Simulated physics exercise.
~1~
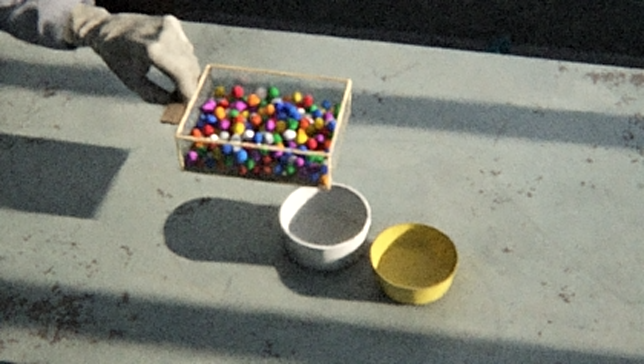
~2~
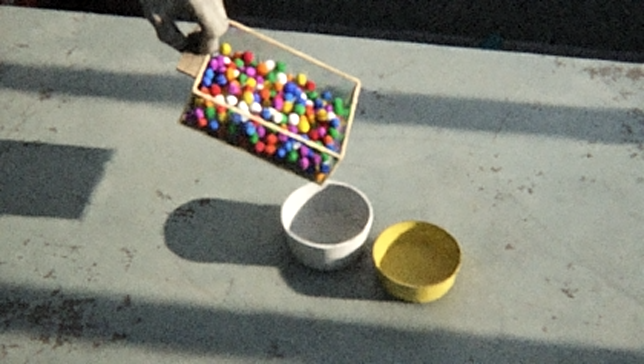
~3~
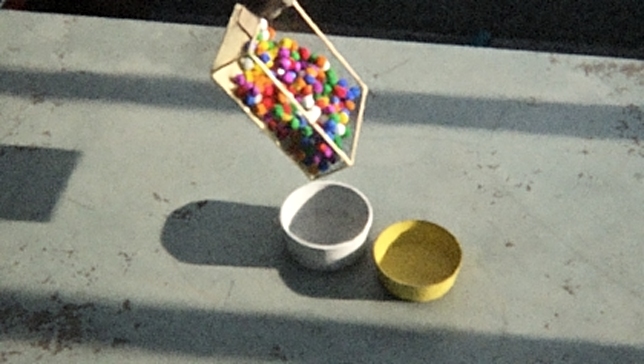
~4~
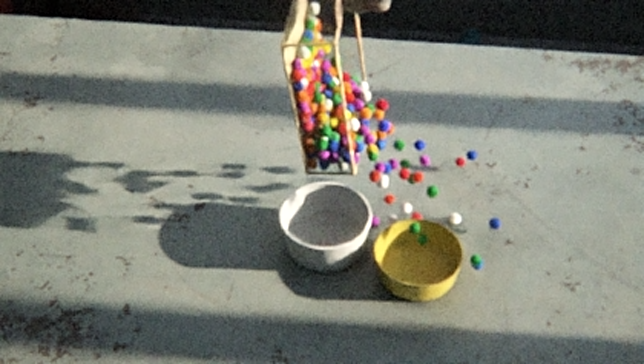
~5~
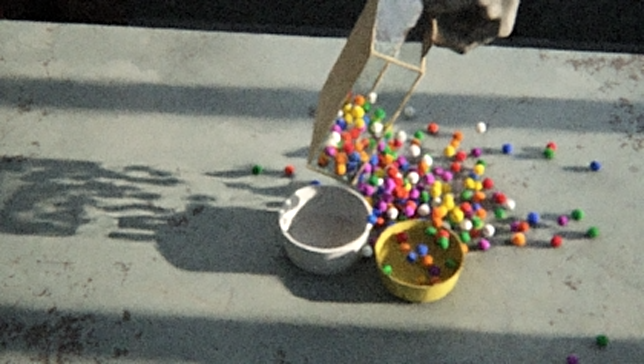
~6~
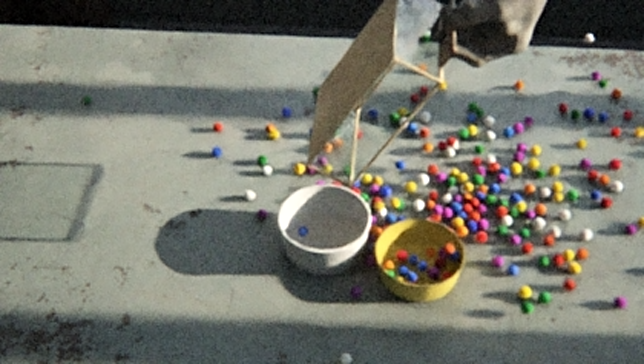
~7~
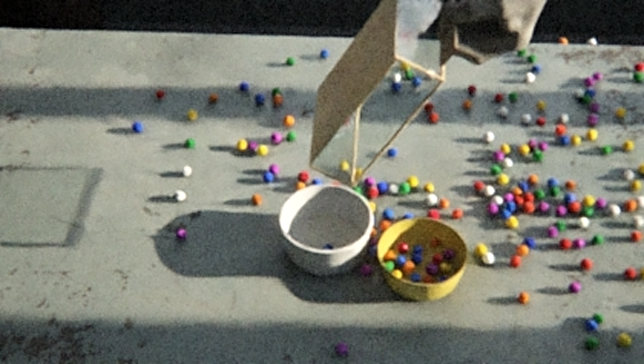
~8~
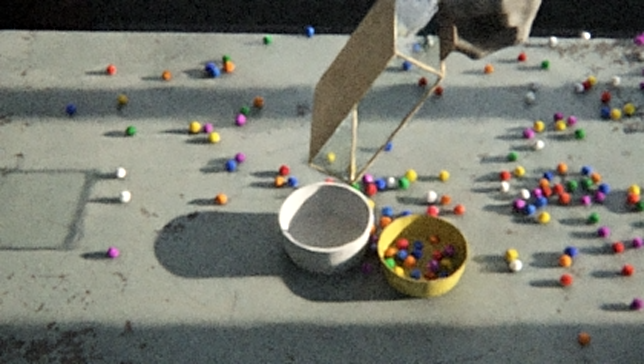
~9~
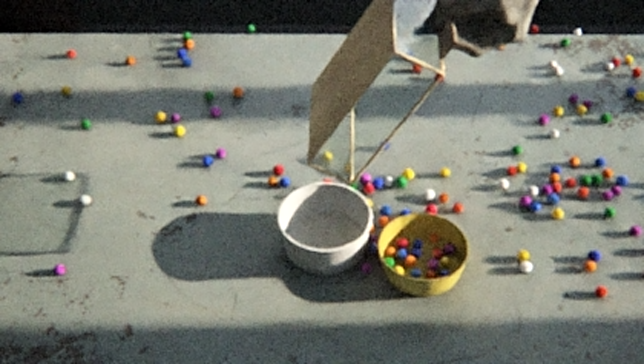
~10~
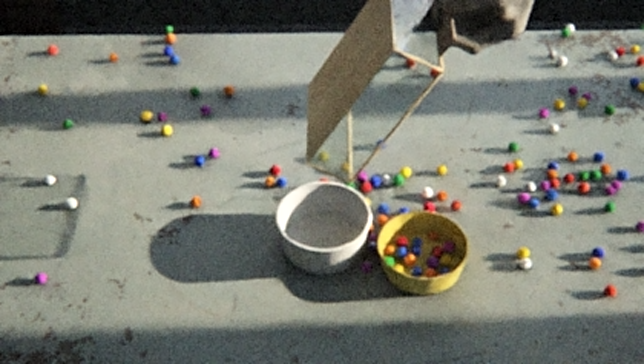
Colorful beads pour from a hand-tipped box, mostly scattering across the table, some filling the yellow dish.
